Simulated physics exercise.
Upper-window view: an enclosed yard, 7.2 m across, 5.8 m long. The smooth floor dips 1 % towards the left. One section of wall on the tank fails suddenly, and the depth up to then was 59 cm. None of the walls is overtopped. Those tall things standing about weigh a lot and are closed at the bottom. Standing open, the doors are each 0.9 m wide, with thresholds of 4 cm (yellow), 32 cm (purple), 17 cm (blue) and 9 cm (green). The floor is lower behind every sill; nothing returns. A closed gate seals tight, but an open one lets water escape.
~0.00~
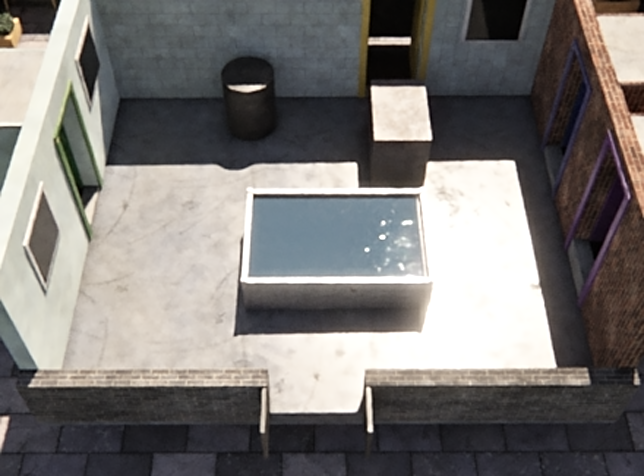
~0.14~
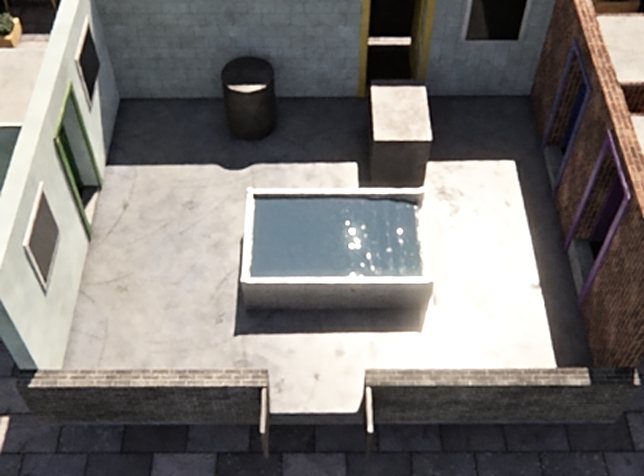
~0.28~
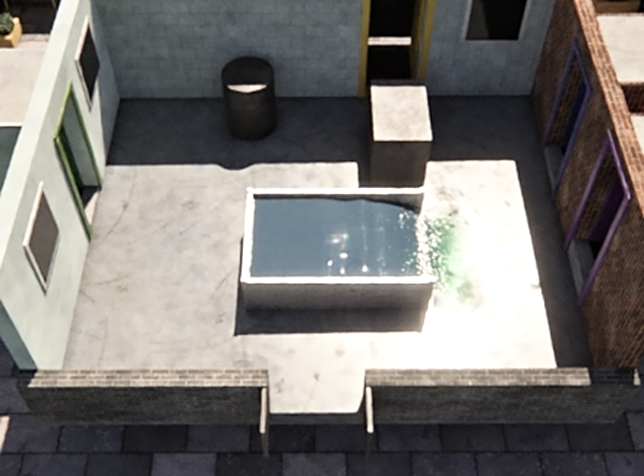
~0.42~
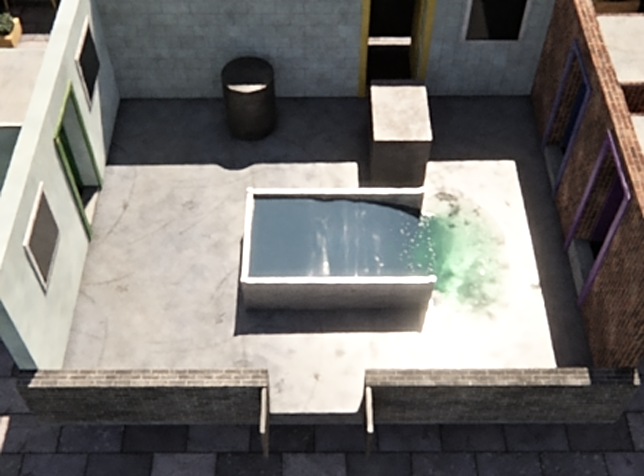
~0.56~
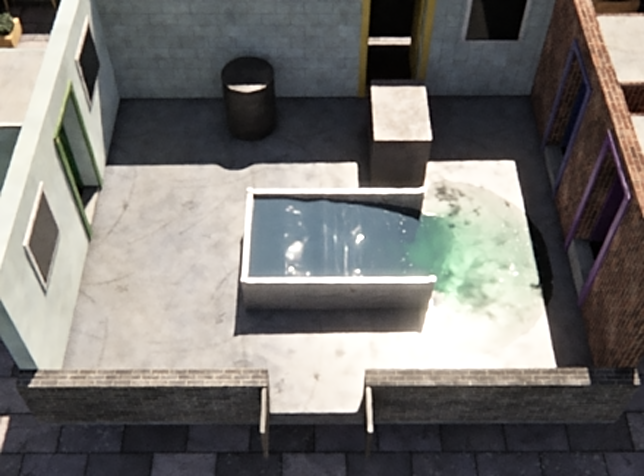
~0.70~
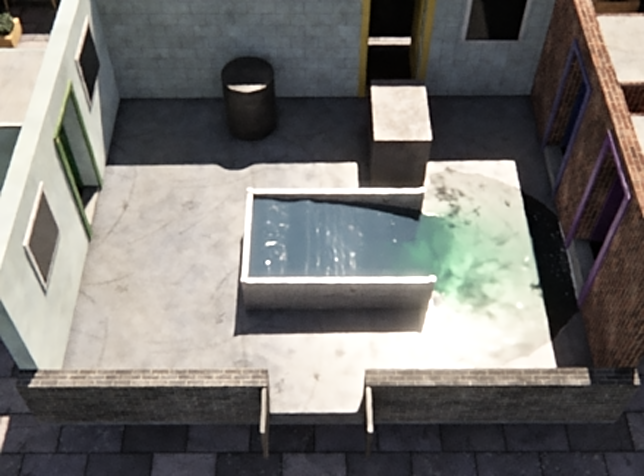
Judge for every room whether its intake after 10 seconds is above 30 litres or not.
In the end yellow door: Beyond the set amount, purple door: Short of the set amount, blue door: Short of the set amount, green door: Short of the set amount.
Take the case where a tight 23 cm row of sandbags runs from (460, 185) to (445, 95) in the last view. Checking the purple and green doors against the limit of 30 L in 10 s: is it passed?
Note - purple: Limit held; green: Limit held.
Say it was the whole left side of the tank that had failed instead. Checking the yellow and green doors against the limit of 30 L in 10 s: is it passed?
Against that limit the yellow door gives a lower amount and the green door gives a greater amount.
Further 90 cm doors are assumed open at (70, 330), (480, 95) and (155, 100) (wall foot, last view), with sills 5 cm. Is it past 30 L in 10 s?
Check each in turn: The first succeeds, the second succeeds, the third fails.
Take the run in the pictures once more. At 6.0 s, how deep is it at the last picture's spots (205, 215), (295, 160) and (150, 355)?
Depths: About 1, 3 and 5 centimetres.
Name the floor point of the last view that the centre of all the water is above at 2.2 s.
I'd put it close to (433, 260).
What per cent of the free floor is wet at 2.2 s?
About 25 per cent.
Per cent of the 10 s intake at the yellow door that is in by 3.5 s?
Roughly 0 percent is in by then.
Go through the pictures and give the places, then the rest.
The first picture shows still water, 59 cm deep, in the tank at (337, 237).
In the second picture, water pours out at (422, 253) and has run 0.9 m, to a hidden place; typically 8 cm deep outside, 59 cm at the tank's back.
In the third picture, the front is at (442, 209), 1.1 m from the gap at (422, 254); 1.3 m2 of floor is under water; 59 cm left at the back of the tank.
In the fourth picture, the front is at (481, 212), 1.4 m from the gap at (422, 255); 2.4 m2 of floor is under water; 59 cm left at the back of the tank.
In the fifth picture, the front is at (537, 239), 1.8 m from the gap at (422, 256); 3.9 m2 of floor is under water; 59 cm left at the back of the tank.
In the sixth picture, the front is at (558, 223), 2.3 m from the gap at (422, 256); 5.3 m2 of floor is under water; 59 cm left at the back of the tank.
After 1.4 s water covers 20 % of the floor and is deepest (34 cm) near (558, 261); yellow door not reached, purple door 32 cm at the sill, 0 L in, blue door 14 cm at the sill, 0 L in, green door not reached.
After 2.2 s water covers 25 % of the floor and is deepest (38 cm) near (586, 381); yellow door not reached, purple door 30 cm at the sill, 1 L in, blue door 19 cm at the sill, 0 L in, green door not reached.
After 3.5 s water covers 40 % of the floor and is deepest (27 cm) near (588, 393); yellow door 7 cm at the sill, 0 L in, purple door 19 cm at the sill, 1 L in, blue door 14 cm at the sill, 3 L in, green door not reached.
After 6.0 s water covers 75 % of the floor and is deepest (19 cm) near (59, 385); yellow door 9 cm at the sill, 25 L in, purple door 9 cm at the sill, 1 L in, blue door 6 cm at the sill, 3 L in, green door not reached.
After 10.0 s water covers 95 % of the floor and is deepest (10 cm) near (72, 327); yellow door 6 cm at the sill, 54 L in, purple door 4 cm at the sill, 2 L in, blue door 6 cm at the sill, 3 L in, green door 7 cm at the sill, 2 L in.
